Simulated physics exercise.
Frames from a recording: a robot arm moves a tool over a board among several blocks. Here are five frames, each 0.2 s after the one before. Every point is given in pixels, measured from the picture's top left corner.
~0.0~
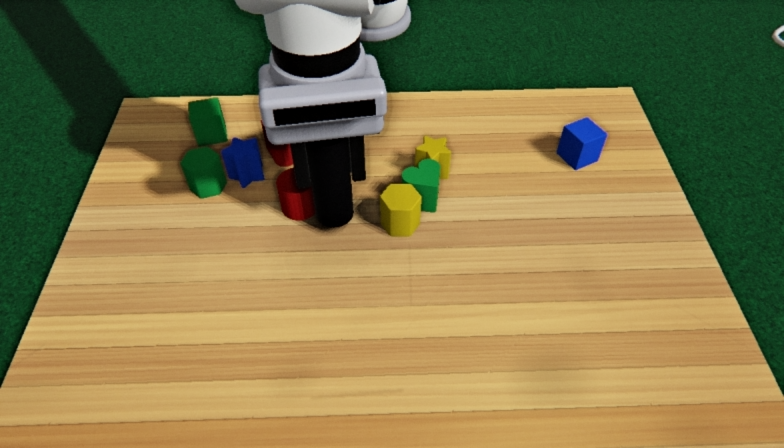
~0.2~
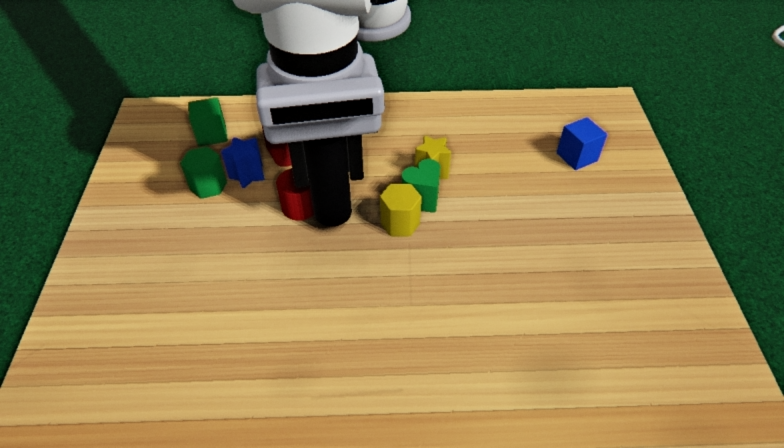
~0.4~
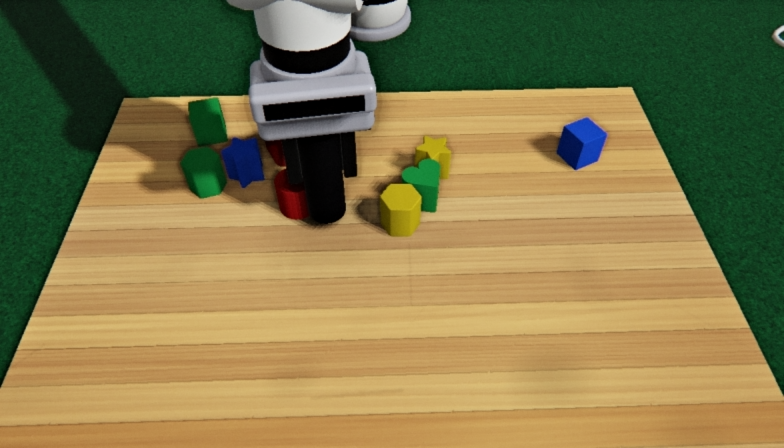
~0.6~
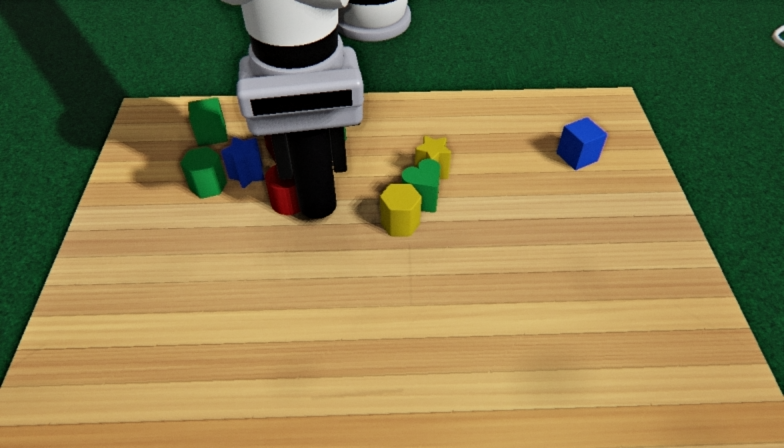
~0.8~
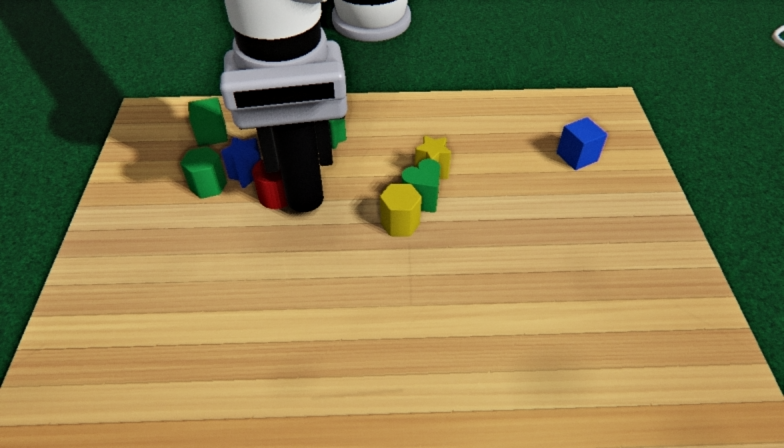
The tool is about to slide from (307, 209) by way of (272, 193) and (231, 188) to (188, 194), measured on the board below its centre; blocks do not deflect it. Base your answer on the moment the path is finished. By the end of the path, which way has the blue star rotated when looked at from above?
The blue star rotates clockwise.
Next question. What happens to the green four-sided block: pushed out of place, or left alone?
From what I can tell, it won't keep its place.
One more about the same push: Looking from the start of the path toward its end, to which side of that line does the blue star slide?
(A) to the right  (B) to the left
The correct letter is A.
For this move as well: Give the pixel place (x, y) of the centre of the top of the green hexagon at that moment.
So, by the moment the path ends, you'll find the top centre of the green hexagon at (148, 156).
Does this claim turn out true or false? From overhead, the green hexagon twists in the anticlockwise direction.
This is true.
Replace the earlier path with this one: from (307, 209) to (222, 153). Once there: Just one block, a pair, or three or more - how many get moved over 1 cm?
By the end of the path, three or more blocks have moved more than about a centimetre.
The first path, step by step. One third of the way, tool (270, 183); blue star (223, 135); red cylinder (237, 152).
Two thirds of the way, tool (228, 178); green hexagon (171, 157), turned 85° anticlockwise; green four-sided block (204, 103), turned 20° anticlockwise; blue star (213, 120), turned 35° clockwise; red cylinder (205, 141).
At the end, tool (184, 184); green hexagon (148, 156), turned 110° anticlockwise; green four-sided block (204, 101), turned 10° anticlockwise; blue star (210, 119), turned 40° clockwise; red cylinder (190, 140).
